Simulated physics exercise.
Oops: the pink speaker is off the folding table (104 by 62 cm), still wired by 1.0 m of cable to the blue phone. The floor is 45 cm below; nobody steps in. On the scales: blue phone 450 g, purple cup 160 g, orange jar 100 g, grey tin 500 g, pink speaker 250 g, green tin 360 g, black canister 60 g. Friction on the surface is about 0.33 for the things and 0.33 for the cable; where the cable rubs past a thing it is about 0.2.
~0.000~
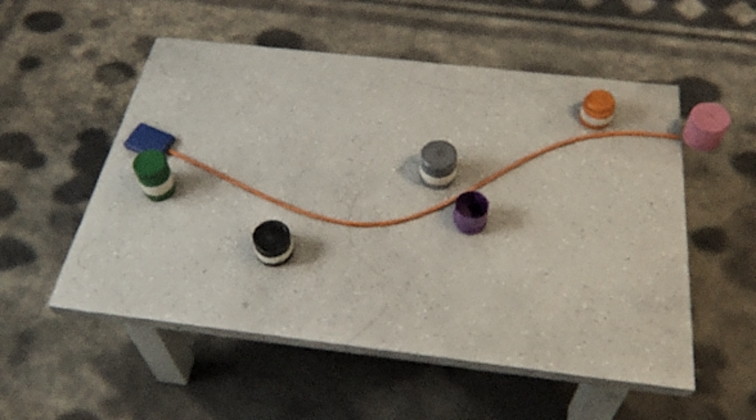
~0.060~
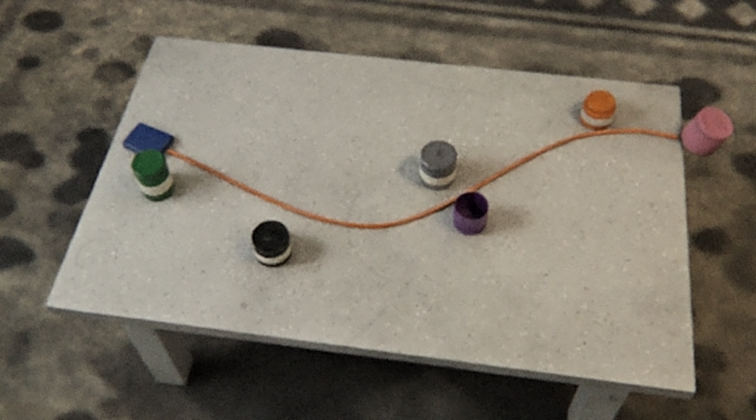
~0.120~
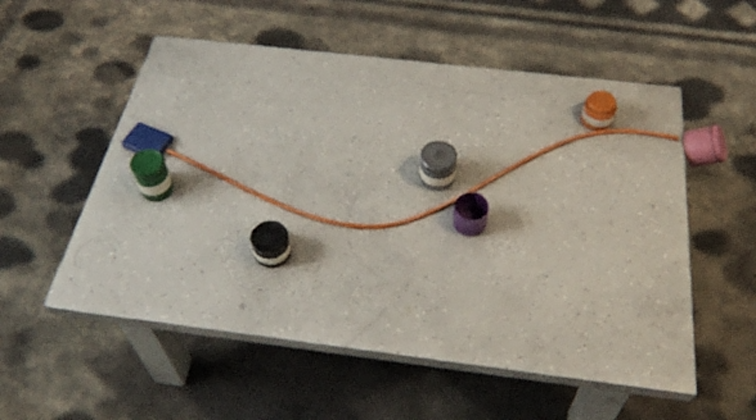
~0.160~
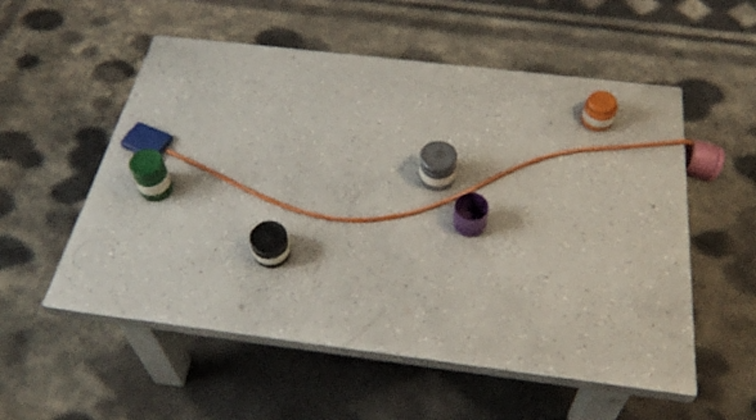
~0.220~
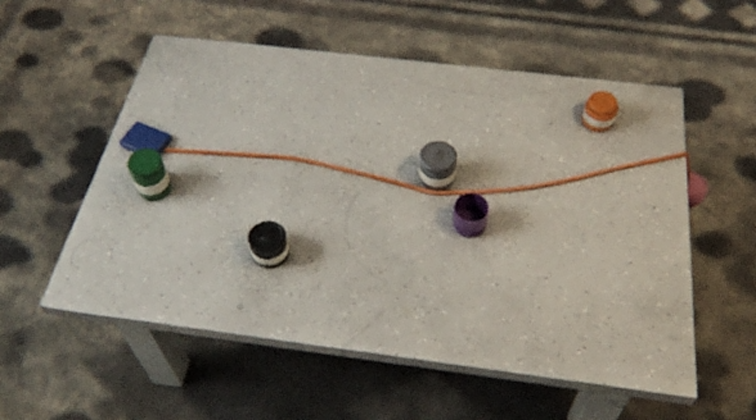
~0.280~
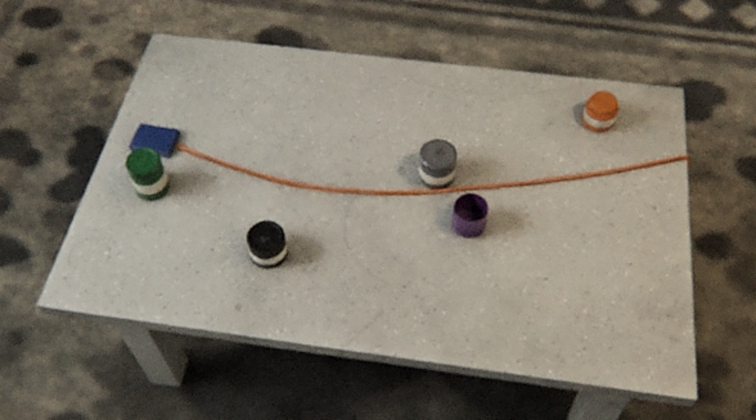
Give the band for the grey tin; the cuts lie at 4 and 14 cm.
Verdict: The grey tin hardly moves.
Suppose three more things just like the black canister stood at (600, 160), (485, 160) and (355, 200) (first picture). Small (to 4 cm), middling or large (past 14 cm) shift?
In turn: Middling, small, large.
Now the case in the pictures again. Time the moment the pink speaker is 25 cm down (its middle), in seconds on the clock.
About: 1.00 s.
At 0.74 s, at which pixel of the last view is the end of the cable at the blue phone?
At about (218, 152).
At 0.5 s, the cable's tail end at (207, 149); pink speaker over the edge, blue phone 8 cm off its start.
At 0.7 s, the cable's tail end at (218, 152); pink speaker over the edge, blue phone 10 cm off its start.
At 1.0 s, the cable's tail end at (227, 154); blue phone 12 cm off its start at (204, 146), pink speaker over the edge.
At 1.2 s, the cable's tail end at (234, 155); blue phone 13 cm off its start, pink speaker over the edge.
At 2.4 s, the cable's tail end at (234, 155); grey tin 0 cm off its start at (438, 153), pink speaker over the edge, blue phone 13 cm off its start at (211, 147).
